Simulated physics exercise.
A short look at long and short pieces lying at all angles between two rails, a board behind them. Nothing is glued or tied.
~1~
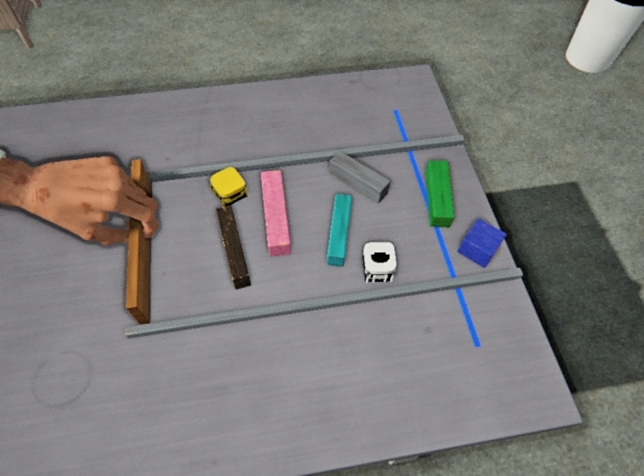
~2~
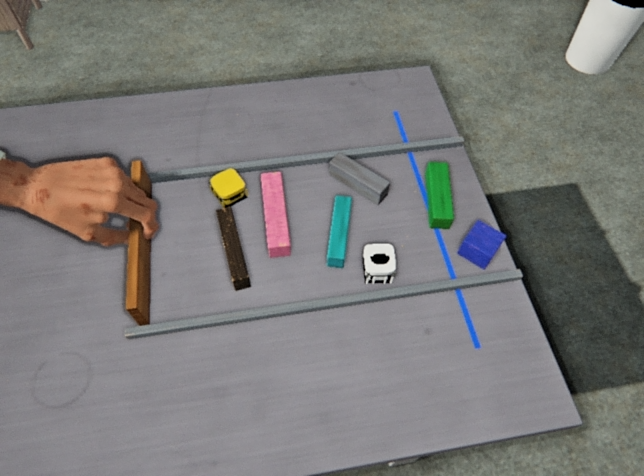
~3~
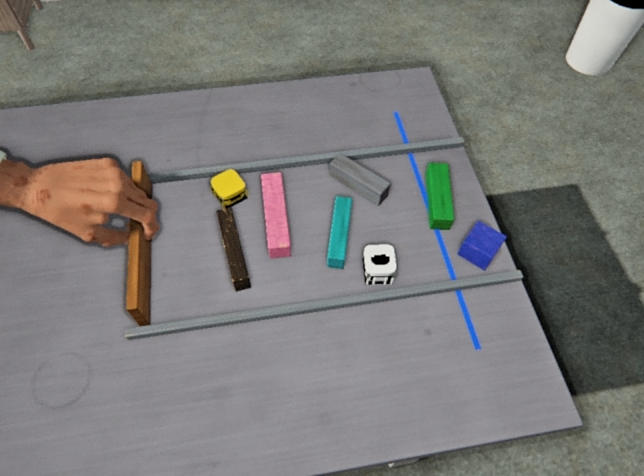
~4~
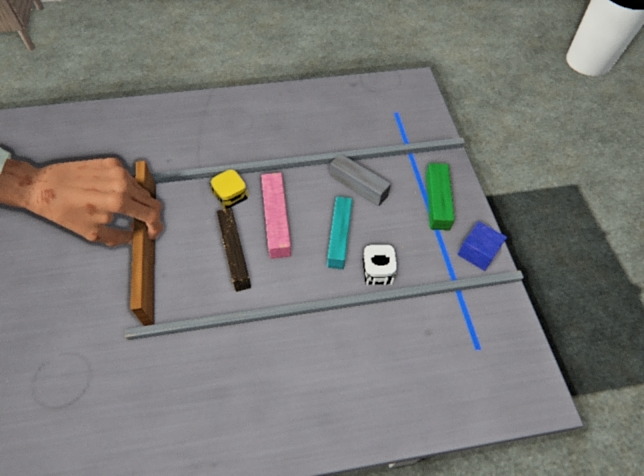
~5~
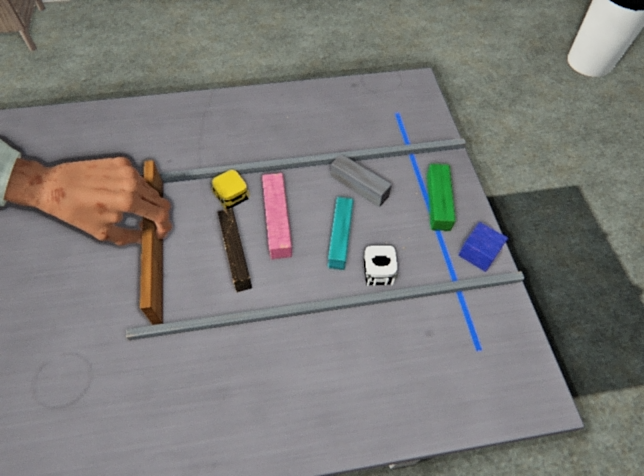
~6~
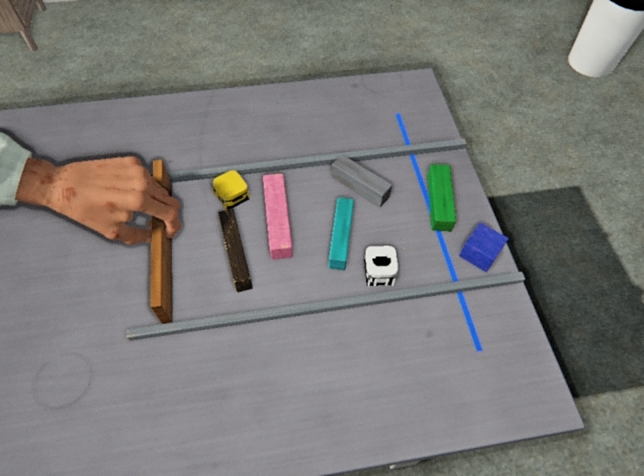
A hand slides a wooden board slightly right between two rails, toward scattered coloured blocks.
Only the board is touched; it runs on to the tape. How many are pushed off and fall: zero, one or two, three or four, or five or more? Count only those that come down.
Outcome: The number that fall off is one or two.
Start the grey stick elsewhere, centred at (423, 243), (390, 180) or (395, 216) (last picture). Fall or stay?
Place by place, it holds on; remains up; survives.
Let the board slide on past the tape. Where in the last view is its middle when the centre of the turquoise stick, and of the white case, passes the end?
At (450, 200) for the turquoise stick; at (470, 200) for the white case.
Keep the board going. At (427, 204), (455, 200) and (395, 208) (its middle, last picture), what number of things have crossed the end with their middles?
Past the end: 1, 4 and 0.
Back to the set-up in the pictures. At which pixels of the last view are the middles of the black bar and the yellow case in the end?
The black bar stops around (447, 222); the yellow case around (433, 170).
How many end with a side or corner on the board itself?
In contact: 2.
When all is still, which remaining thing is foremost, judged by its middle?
Foremost is the grey stick.
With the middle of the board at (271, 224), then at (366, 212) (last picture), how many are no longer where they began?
At the one place 3, at the other 7.
A little later, none off yet; blue block at rest near (483, 247); green stick at rest near (441, 197); grey stick at rest near (361, 181).
Next, none off yet; blue block at rest near (483, 247); green stick at rest near (441, 197); grey stick shifted about its own width near (405, 174).
When it is over, the number that fall off is one or two; down, green stick and blue block.
